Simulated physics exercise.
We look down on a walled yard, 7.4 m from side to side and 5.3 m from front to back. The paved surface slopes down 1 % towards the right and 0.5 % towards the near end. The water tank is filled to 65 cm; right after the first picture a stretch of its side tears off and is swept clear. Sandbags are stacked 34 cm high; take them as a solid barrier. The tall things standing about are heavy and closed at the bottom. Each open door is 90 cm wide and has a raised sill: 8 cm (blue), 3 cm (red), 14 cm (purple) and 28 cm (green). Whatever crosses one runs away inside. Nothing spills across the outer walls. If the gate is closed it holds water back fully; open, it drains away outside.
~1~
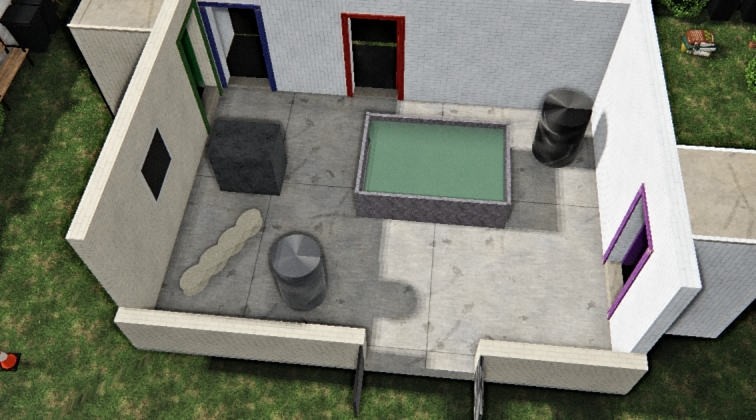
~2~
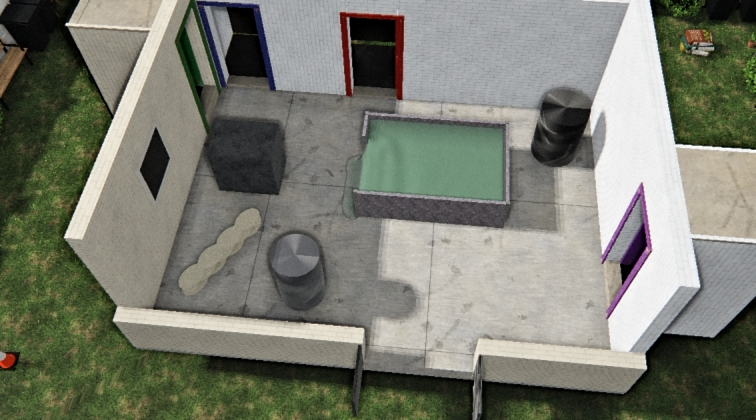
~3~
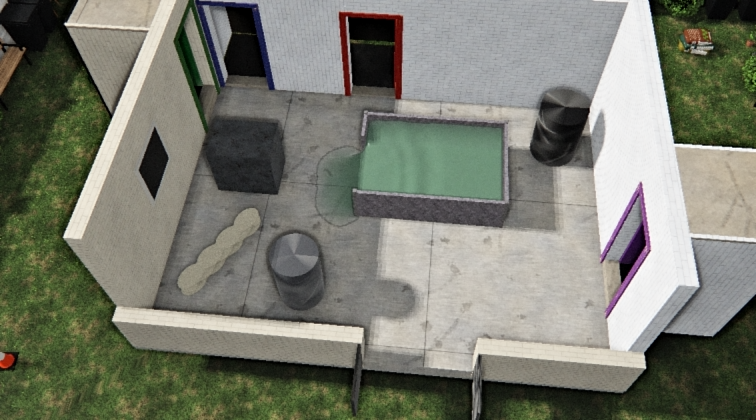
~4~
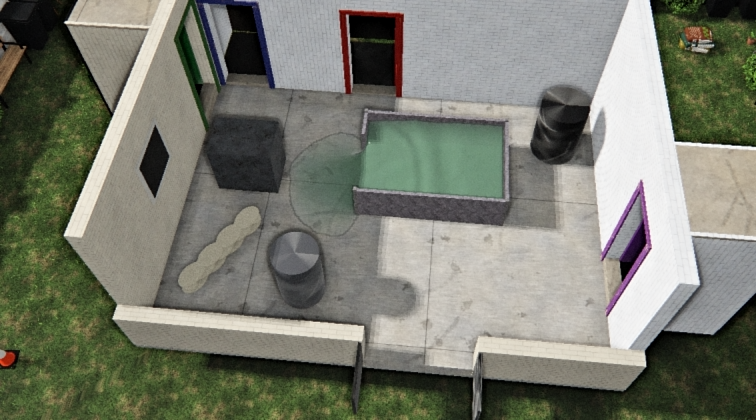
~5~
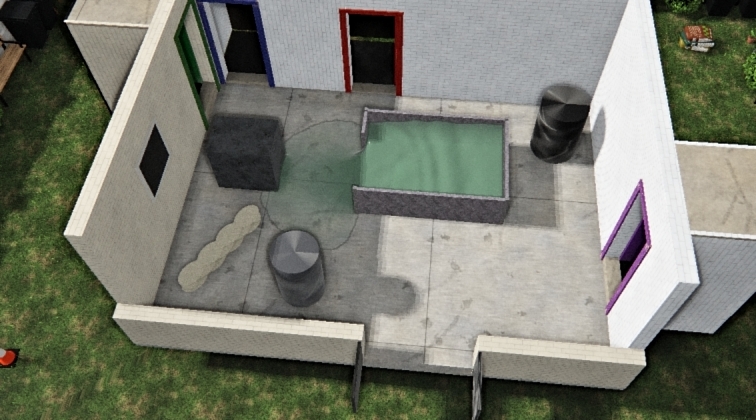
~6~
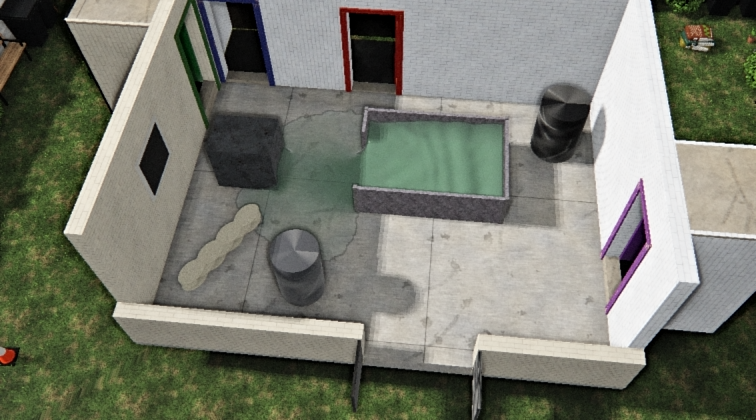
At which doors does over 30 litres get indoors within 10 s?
Within that time: At the blue door it exceeds the limit; at the red door it exceeds the limit; at the purple door it does not reach the limit; at the green door it stays under the limit.
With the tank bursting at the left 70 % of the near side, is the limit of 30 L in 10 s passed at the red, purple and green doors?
Then: Red not over, purple under, green below.
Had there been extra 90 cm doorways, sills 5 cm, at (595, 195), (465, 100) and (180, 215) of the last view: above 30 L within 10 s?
In turn: Under, under, above.
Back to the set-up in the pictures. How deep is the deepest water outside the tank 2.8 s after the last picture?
Up to some 28 cm.
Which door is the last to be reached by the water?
Last comes the purple one.
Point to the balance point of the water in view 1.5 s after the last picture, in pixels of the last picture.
At about (359, 183).
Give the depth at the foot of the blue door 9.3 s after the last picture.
Some 6.5 cm.
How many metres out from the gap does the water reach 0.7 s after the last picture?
Some 3.6 m out.
Then, 0.7 s after the last picture water covers 25 % of the floor and is deepest (40 cm) near (262, 217); blue door not reached, red door not reached, purple door not reached, green door 7 cm at the sill, 0 L in.
Then, 1.5 s after the last picture water covers 35 % of the floor and is deepest (37 cm) near (290, 177); blue door 18 cm at the sill, 12 L in, red door 1 cm at the sill, 0 L in, purple door not reached, green door 14 cm at the sill, 0 L in.
Then, 2.8 s after the last picture water covers 45 % of the floor and is deepest (28 cm) near (148, 322); blue door 18 cm at the sill, 74 L in, red door 4 cm at the sill, 0 L in, purple door not reached, green door 16 cm at the sill, 0 L in.
Then, 5.3 s after the last picture water covers 80 % of the floor and is deepest (20 cm) near (247, 331); blue door 9 cm at the sill, 125 L in, red door 7 cm at the sill, 8 L in, purple door not reached, green door 9 cm at the sill, 0 L in.
Then, 9.3 s after the last picture water covers 95 % of the floor and is deepest (13 cm) near (591, 125); blue door 7 cm at the sill, 131 L in, red door 7 cm at the sill, 53 L in, purple door 10 cm at the sill, 0 L in, green door 7 cm at the sill, 0 L in.
